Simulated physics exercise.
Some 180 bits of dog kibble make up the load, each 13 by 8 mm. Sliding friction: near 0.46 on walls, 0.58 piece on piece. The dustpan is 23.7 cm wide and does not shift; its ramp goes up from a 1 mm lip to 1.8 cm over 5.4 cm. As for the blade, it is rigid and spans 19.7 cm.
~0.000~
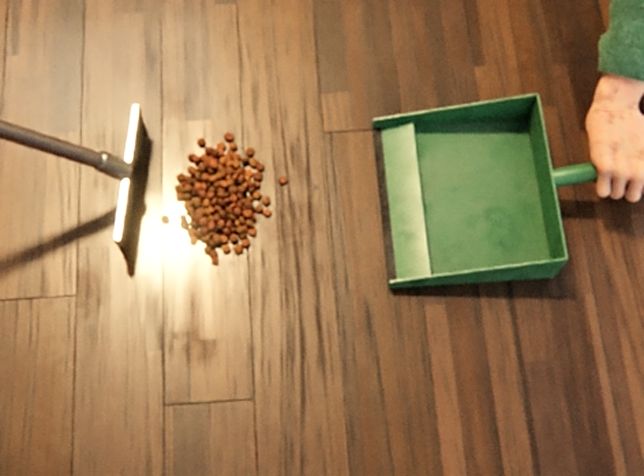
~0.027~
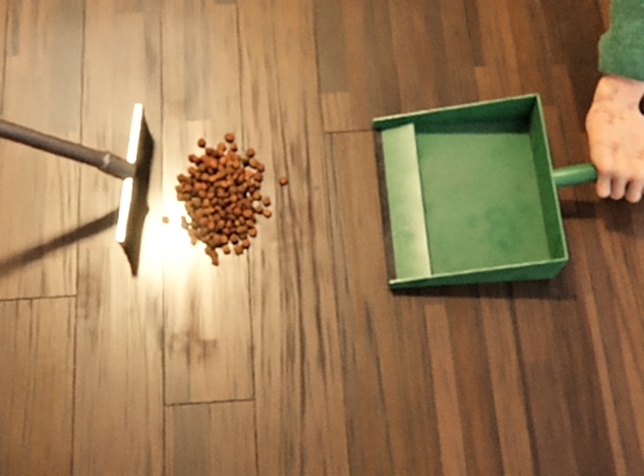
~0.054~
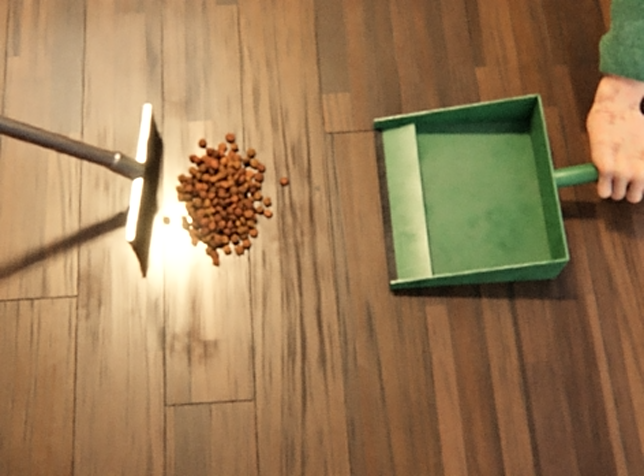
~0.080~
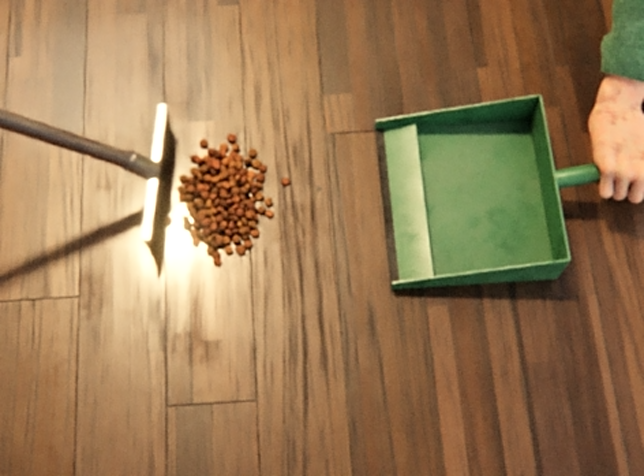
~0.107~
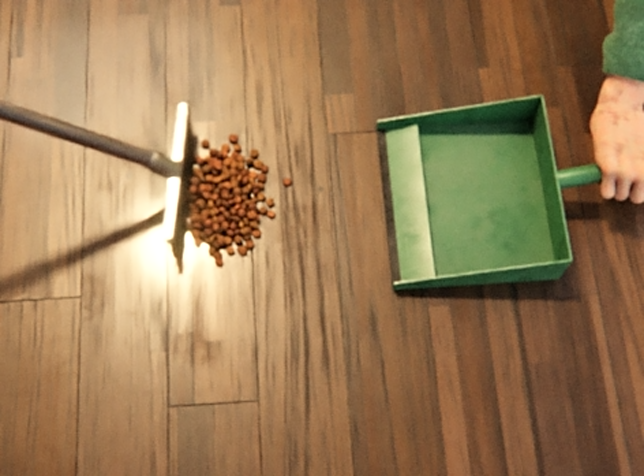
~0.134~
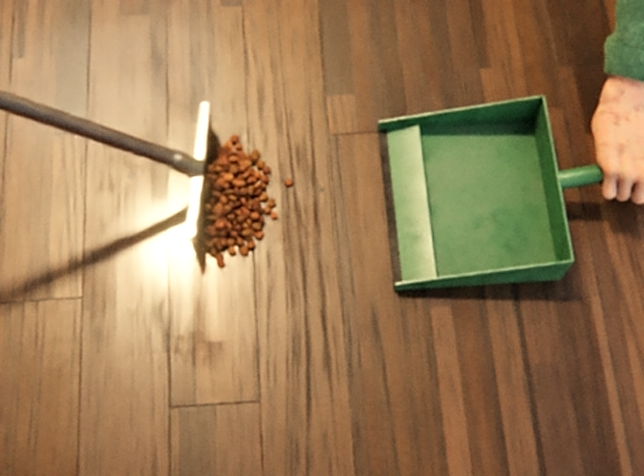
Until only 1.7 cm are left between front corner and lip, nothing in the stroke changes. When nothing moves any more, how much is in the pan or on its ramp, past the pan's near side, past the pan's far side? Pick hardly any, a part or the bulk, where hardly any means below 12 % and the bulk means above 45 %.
Pan: The bulk; near side: Hardly any; far side: Hardly any.
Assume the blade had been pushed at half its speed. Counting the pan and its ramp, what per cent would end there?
It would come to roughly 30 percent.
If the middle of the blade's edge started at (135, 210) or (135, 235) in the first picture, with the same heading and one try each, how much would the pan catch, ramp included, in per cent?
First try about 55 per cent, second about 50 per cent.
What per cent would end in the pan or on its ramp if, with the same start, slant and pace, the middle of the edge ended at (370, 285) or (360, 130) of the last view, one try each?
About 40 and 25 per cent.
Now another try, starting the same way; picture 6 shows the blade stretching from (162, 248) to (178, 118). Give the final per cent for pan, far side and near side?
Pan 35; far 0; near 5.
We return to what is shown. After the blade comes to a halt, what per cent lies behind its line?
Some 5 percent of it.
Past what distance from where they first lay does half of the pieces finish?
I'd put it near 24 cm.
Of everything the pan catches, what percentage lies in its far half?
Share: Approx. 60 %.
After 0.25 s, middle of the blade 13 cm from the lip; 0 % over the lip, far side 5 %, near side 0 %.
After 0.33 s, middle of the blade 5 cm from the lip; 0 % over the lip, far side 5 %, near side 0 %.
Then, at 0.55 s, middle of the blade 3 cm from the lip; 55 % over the lip, far side 5 %, near side 5 %.
By 1.1 s all is still; pan 55 %, near side 5 %, far side 5 %, in front of the lip or behind the blade 40 %.
